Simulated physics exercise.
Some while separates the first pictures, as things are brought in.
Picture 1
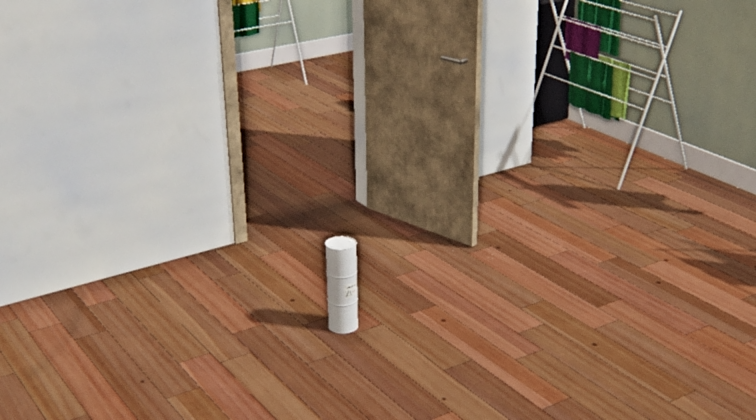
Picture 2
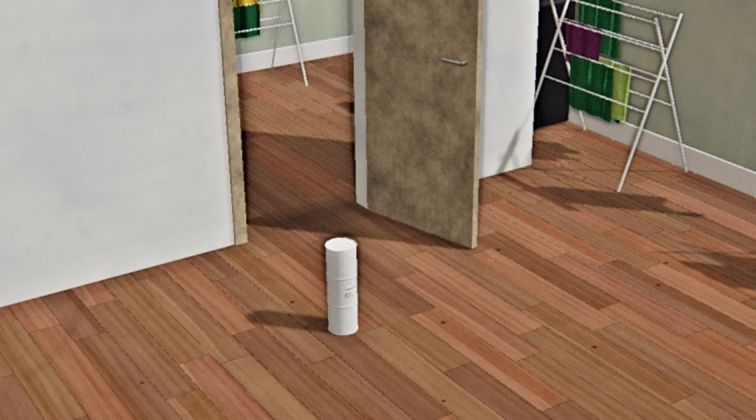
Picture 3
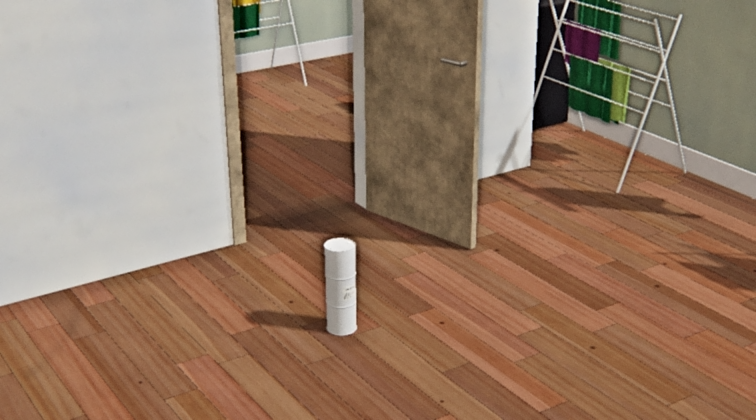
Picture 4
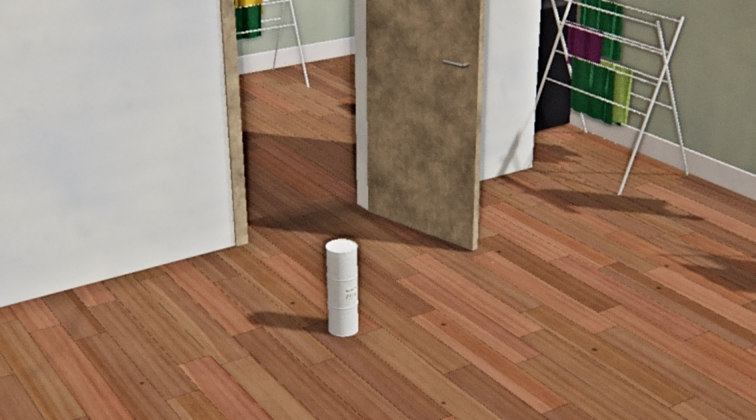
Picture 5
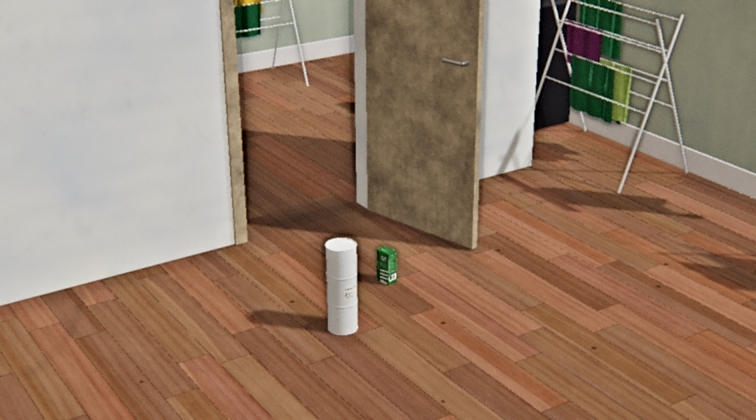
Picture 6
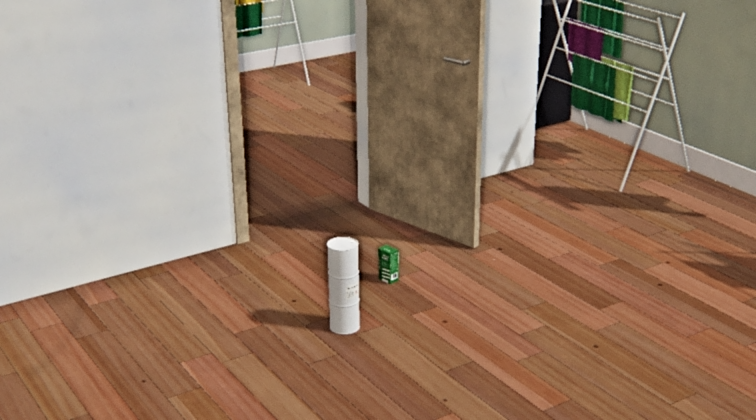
The clip shows a white canister standing on a wooden floor near a wide-open door, with drying racks behind. Nothing visibly moves, except that a small green carton appears just behind the canister, to its right.
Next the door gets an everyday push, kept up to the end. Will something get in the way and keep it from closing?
Well, the door makes it all the way in the end.
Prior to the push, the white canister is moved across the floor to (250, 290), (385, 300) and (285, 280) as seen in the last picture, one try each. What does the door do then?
First, it reaches the frame; second, it reaches the frame; third, it reaches the frame.
Then, 1.40 s later than the last frame, open by 71°.
Then, 2.40 s later than the last frame, open by 33°.
When it is over, open by 0°; both as before. End places, in pixels of the last picture, green carton near (388, 265).
